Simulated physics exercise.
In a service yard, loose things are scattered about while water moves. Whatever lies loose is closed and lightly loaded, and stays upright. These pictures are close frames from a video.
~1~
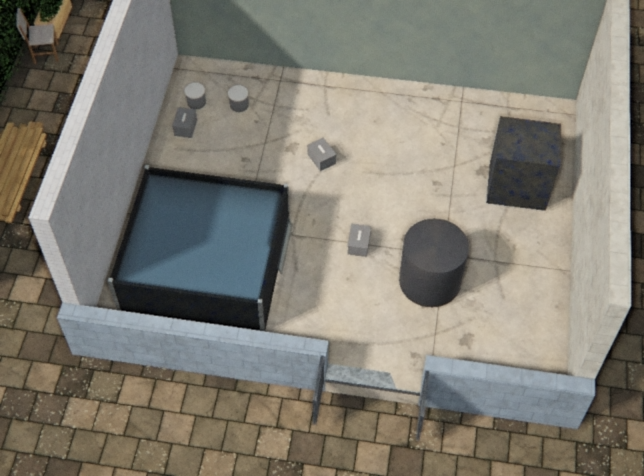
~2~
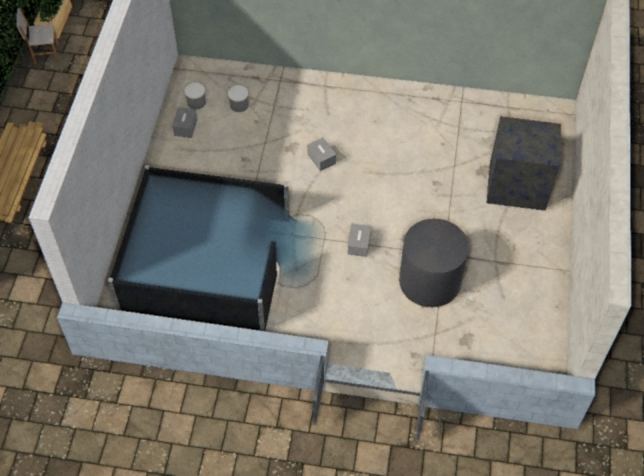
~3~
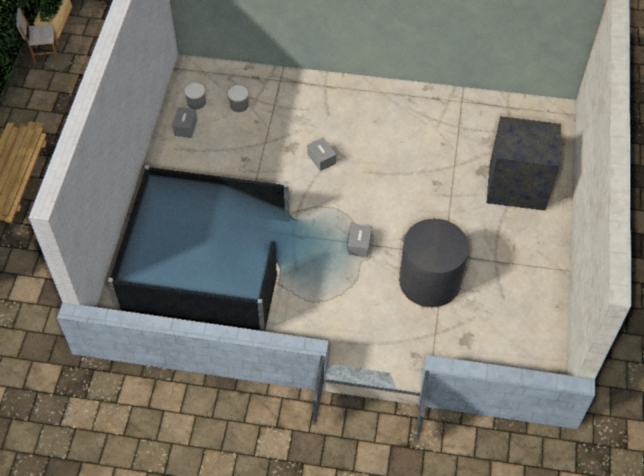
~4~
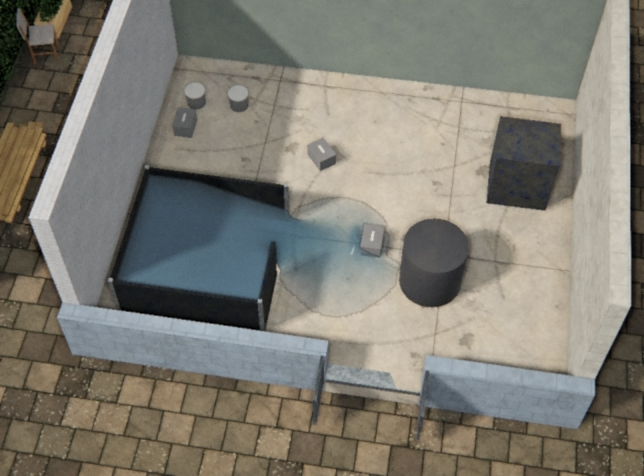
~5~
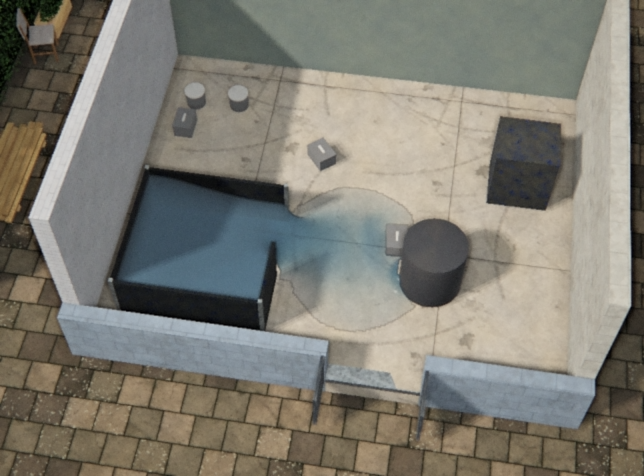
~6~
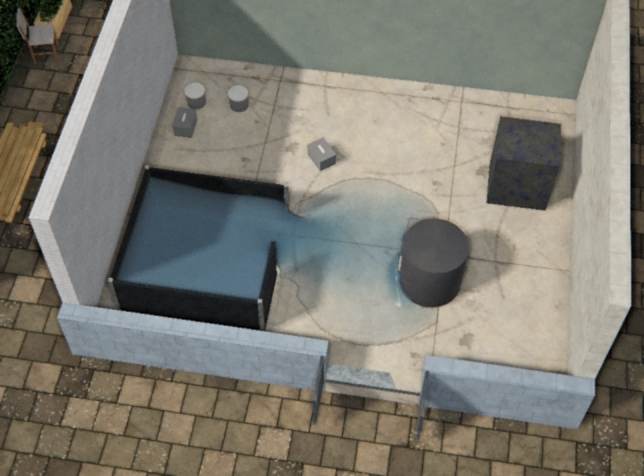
A large dark-sided tank of blue water stands at the left of a walled, pale-floored yard, seen from high above by a still camera. A dark grey cylinder stands right of centre, a black block sits at the upper right, and small grey boxes and round pails lie about. Water pours from the tank's right side, spreads across the floor around the cylinder, and pushes one small box rightward behind it, while the other things stay put.
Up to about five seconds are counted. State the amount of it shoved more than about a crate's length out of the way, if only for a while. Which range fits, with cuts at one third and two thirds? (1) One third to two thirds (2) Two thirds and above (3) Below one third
3.
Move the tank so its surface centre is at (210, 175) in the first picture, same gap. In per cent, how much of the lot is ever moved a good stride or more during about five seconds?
Roughly 40 in a hundred.
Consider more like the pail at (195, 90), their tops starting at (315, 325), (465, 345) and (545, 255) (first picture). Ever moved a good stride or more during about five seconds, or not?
The first sits tight, the second travels far and the third travels far.
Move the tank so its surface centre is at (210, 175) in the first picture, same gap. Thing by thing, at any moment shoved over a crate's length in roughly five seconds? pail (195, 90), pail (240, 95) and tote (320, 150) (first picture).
In that order: Short of that, not that far, yes.
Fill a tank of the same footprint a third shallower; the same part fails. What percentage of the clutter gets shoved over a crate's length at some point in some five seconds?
I'd say somewhere about 20 percent.
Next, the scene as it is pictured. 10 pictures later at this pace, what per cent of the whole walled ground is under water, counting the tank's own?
I'd put it at around 60 in a hundred.
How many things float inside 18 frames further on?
The tally stands at 0.
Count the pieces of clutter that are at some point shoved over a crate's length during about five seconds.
I make it 1 in total.
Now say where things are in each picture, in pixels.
A tote at (360, 236) rests on the ground; a pail at (195, 90) rests on the ground; 0 of 5 have shifted, in the first frame.
A tote at (360, 236) rests on the ground; a pail at (195, 90) rests on the ground; 0 of 5 have shifted, in the second frame.
A tote at (360, 236), on the bottom; a pail at (195, 90), on the bottom; 0 of 5 have shifted, in the third frame.
A tote at (373, 236) rests on the ground, close to its start; a pail at (195, 90) rests on the ground; 1 of 5 have shifted, in the fourth frame.
A tote at (397, 236), on the bottom, a stride from its start; a pail at (195, 90), on the bottom; 1 of 5 have shifted, in the fifth frame.
A tote at (418, 231), on the bottom, a stride from its start; a pail at (195, 90), on the bottom; 1 of 5 have shifted, in the sixth frame.
A moment on, 1 of 5 are well off their spots; 0 afloat.
Next, 1 of 5 are well off their spots; 1 afloat.
Later, 1 of 5 are well off their spots; 0 afloat.
In the end, 1 of 5 are well off their spots, and 1 have been at some point; 1 afloat.
